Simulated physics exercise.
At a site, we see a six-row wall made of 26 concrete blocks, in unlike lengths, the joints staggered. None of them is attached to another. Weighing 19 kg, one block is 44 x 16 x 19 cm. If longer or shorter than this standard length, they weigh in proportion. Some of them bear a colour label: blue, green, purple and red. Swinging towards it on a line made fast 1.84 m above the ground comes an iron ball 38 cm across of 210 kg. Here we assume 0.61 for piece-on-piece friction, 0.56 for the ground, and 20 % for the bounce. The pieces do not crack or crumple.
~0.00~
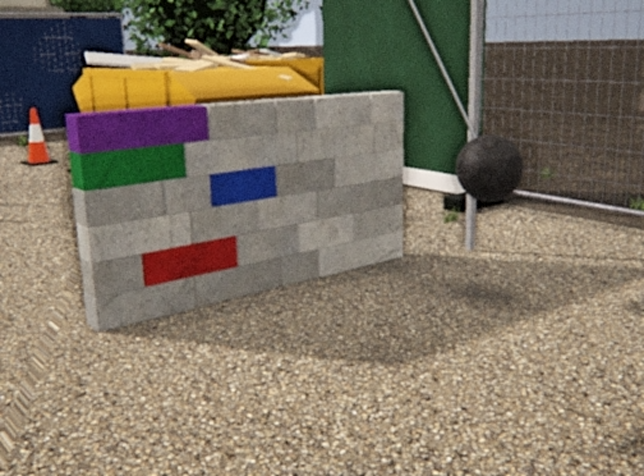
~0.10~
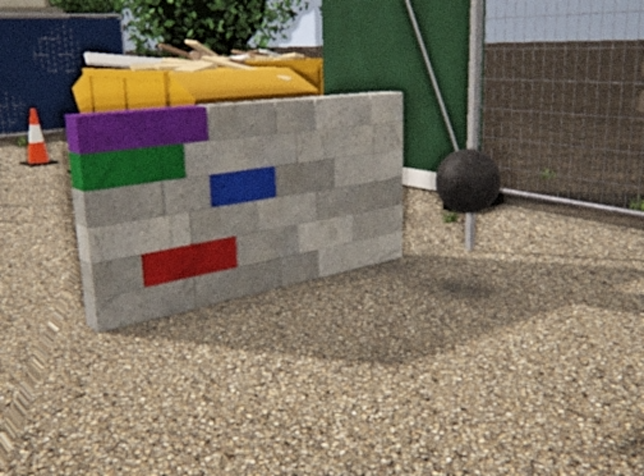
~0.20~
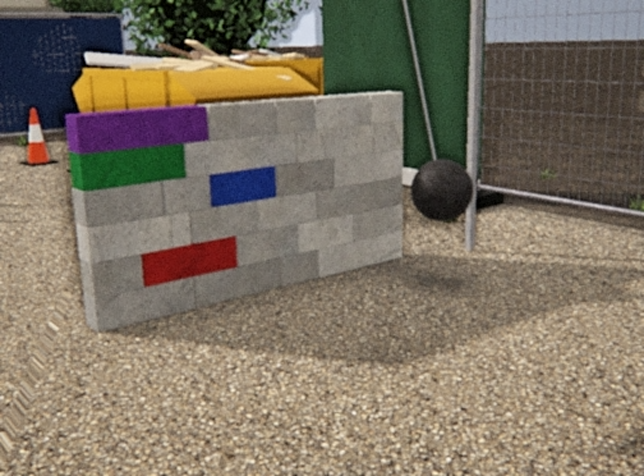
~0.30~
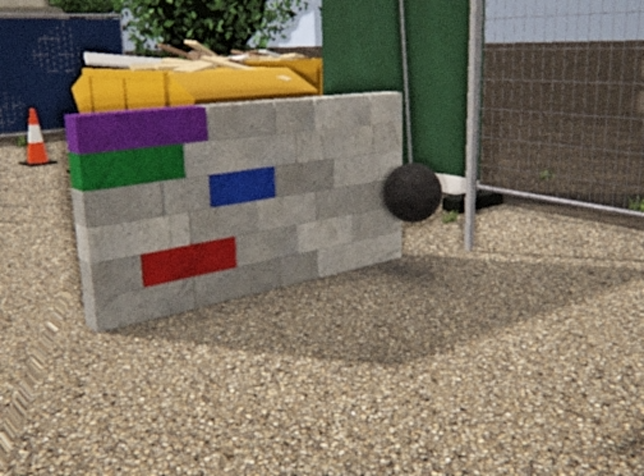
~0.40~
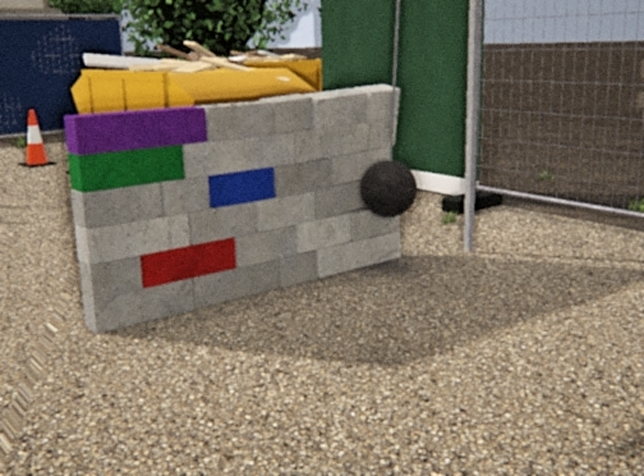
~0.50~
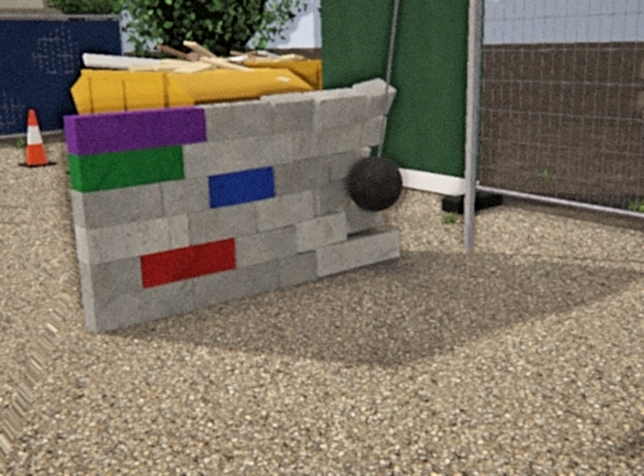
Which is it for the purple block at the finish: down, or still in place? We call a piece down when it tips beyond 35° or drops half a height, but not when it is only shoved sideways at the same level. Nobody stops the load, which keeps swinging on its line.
Down.
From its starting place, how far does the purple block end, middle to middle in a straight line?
Roughly 110 cm away.
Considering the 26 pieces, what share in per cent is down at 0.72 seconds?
20 %.
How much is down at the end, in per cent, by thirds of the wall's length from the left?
Going left to right, I get 10, 40 and 80 percent.
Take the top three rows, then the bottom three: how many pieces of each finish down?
I count 9 from the top and 2 from the bottom.
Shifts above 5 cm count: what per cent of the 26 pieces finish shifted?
It comes to 40 percent shifted.
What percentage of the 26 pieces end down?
40 per cent.
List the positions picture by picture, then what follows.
In the first frame (we follow the side turned to the camera), ball (495, 158) line 35° before plumb; purple block (147, 129); red block (193, 260); green block (136, 167); no piece has moved.
The second frame shows ball (473, 175) line 27° before plumb; purple block (146, 129).
The third frame shows ball (447, 188) line 17° before plumb; purple block (146, 129).
The fourth frame shows ball (418, 196) line 5° before plumb; purple block (146, 130).
The fifth frame shows ball (391, 196) line 4° past plumb; purple block (145, 130); steepest lean 10°, the block at (385, 105); 7 stirred so far.
The sixth frame shows ball (375, 192) line 11° past plumb; purple block (145, 131); blue block (244, 187); green block (134, 169); steepest lean 31°, the block at (379, 106); 10 stirred so far.
Around 0.72 s, line 21° past plumb; 5 of the 26 blocks down; purple block unmoved.
Around 1.22 s, line 15° past plumb; 6 of the 26 blocks down; purple block tipped 10°.
Around 1.94 s, line 22° before plumb; 11 of the 26 blocks down; purple block on its side.
Finally (3.5 s), line 18° past plumb; 11 of the 26 blocks down; purple block on its side; blue block unmoved; green block unmoved. Seen by the last camera, middles, purple block near (79, 294), blue block near (236, 186).
